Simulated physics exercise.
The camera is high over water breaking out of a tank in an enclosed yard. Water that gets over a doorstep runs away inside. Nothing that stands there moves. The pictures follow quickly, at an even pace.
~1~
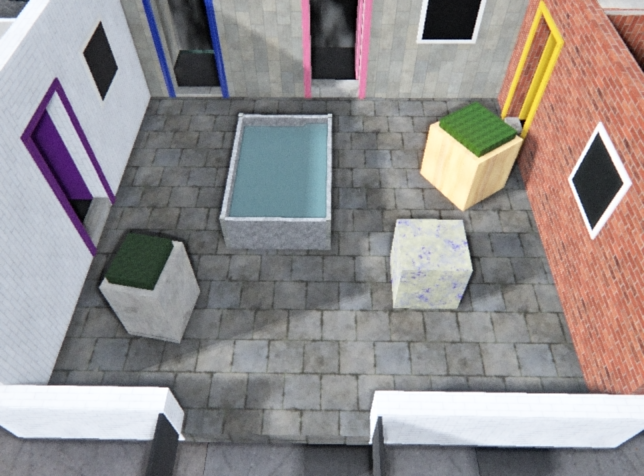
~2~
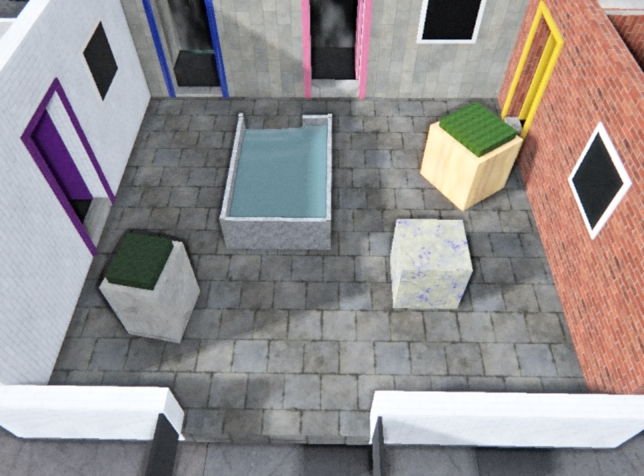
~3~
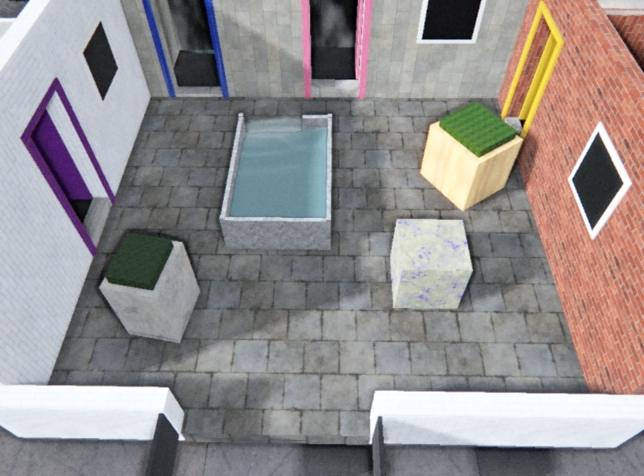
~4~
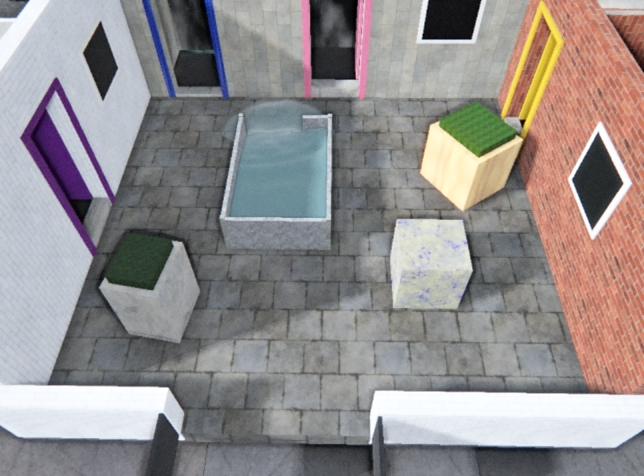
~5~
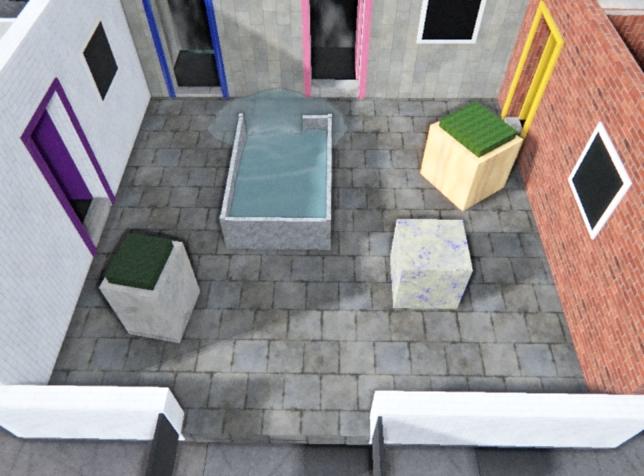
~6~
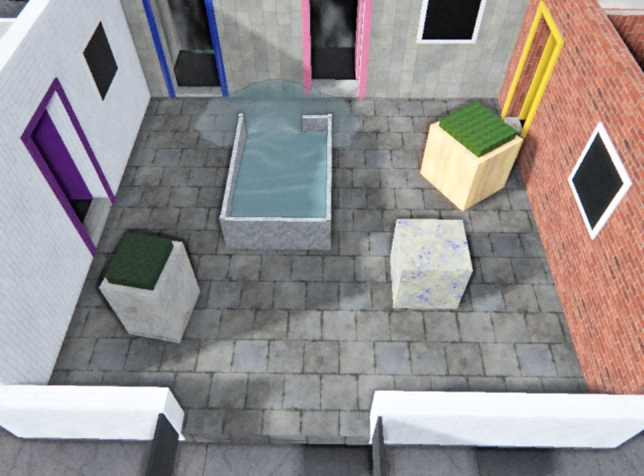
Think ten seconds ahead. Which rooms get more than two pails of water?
The blue door takes more than that; the purple door stays under that; the pink door stays under that; the yellow door takes more than that.
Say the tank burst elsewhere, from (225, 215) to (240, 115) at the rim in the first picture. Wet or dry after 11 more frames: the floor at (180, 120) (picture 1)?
Verdict: Wet.
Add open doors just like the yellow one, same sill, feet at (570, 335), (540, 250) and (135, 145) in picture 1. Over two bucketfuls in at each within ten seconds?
In turn: Takes less, lets less in, floods.
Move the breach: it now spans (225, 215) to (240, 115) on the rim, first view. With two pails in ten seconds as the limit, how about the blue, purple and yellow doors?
One by one: The blue door goes over, the purple door passes that mark, the yellow door takes less.
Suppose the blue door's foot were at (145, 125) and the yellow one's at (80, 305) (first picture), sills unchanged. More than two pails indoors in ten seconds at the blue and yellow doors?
In short: Blue goes over, yellow holds.
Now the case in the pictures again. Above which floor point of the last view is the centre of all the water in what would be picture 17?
At about (276, 149).
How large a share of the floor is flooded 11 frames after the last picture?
Some 25 per cent.
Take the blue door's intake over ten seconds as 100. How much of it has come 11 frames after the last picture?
About 25 per cent.
A moment on, water covers 10 % of the floor; the blue door under two buckets in, the purple door not reached, the pink door wet at the sill, nothing in, the yellow door not reached.
Next, water covers 25 % of the floor; the blue door under two buckets in, the purple door not reached, the pink door wet at the sill, nothing in, the yellow door not reached.
Then, water covers 45 % of the floor; the blue door over two buckets in, the purple door wet at the sill, nothing in, the pink door wet at the sill, nothing in, the yellow door under two buckets in.
Later, water covers 75 % of the floor; the blue door over two buckets in, the purple door wet at the sill, nothing in, the pink door wet at the sill, nothing in, the yellow door over two buckets in.
In the end, water covers 90 % of the floor; the blue door over two buckets in, the purple door wet at the sill, nothing in, the pink door wet at the sill, nothing in, the yellow door over two buckets in.
